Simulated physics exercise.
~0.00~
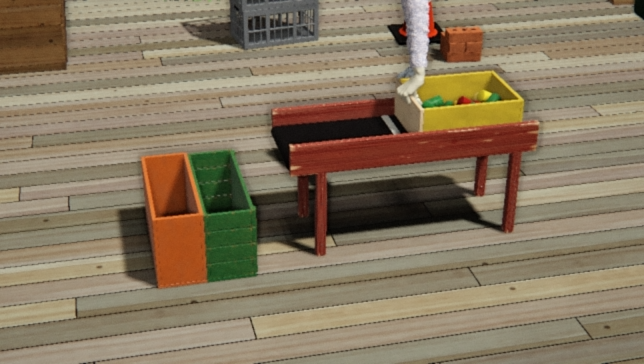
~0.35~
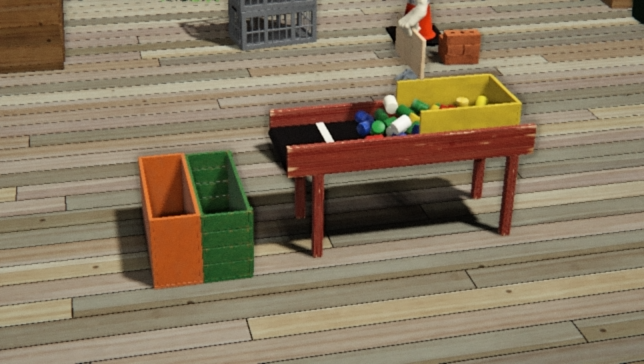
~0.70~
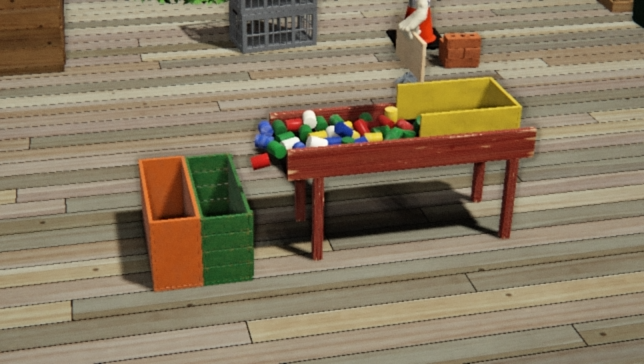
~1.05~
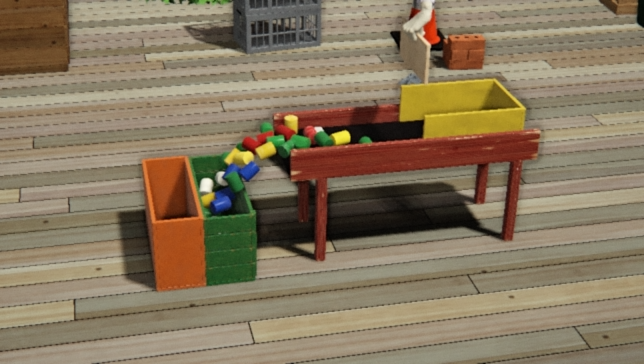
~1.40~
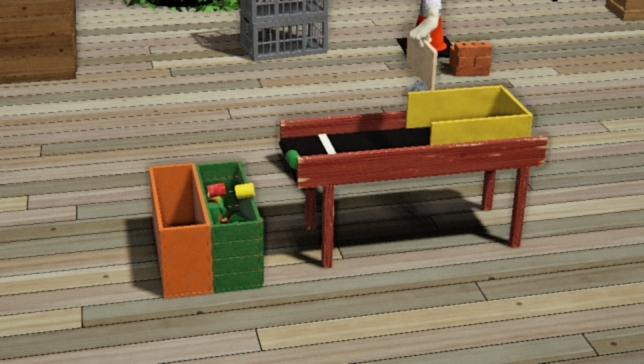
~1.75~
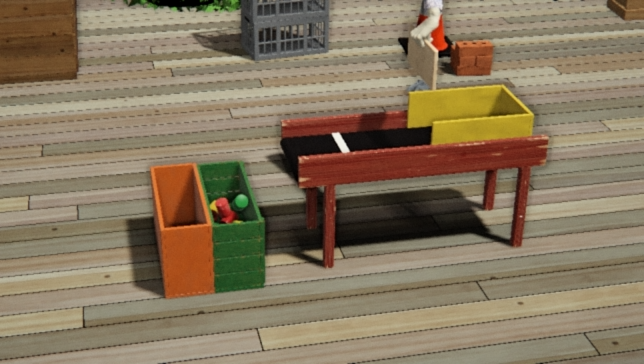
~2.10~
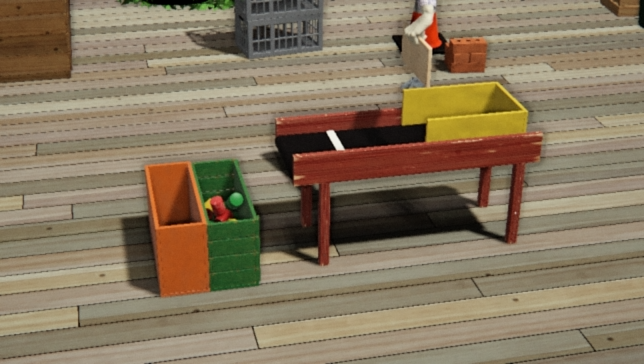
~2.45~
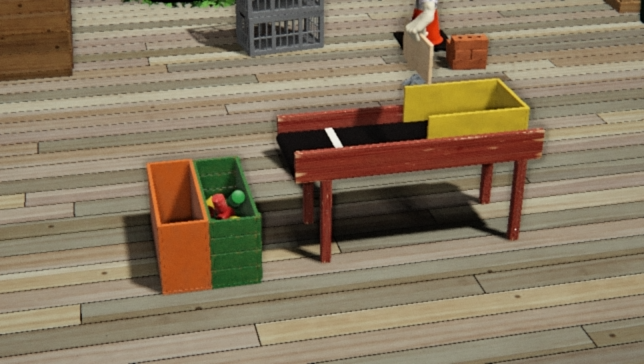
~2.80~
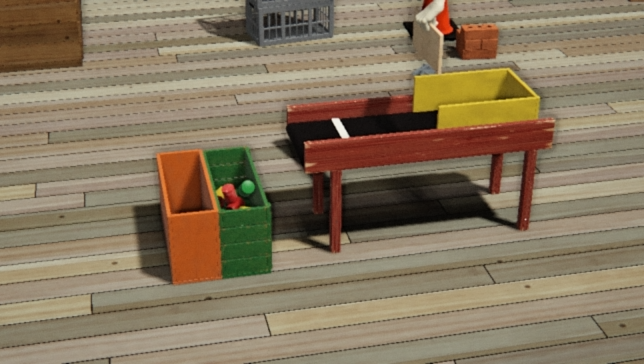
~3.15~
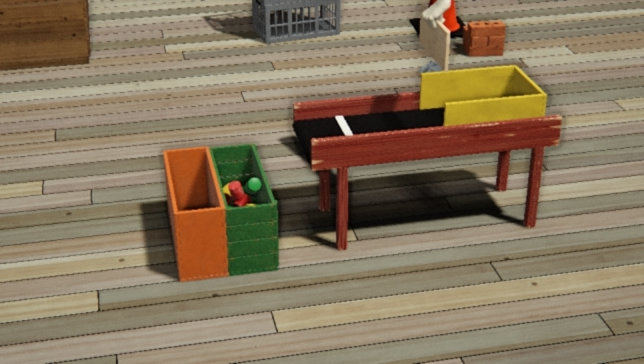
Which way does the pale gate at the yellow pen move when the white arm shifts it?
The gate moves up, away from the opening of the yellow pen.
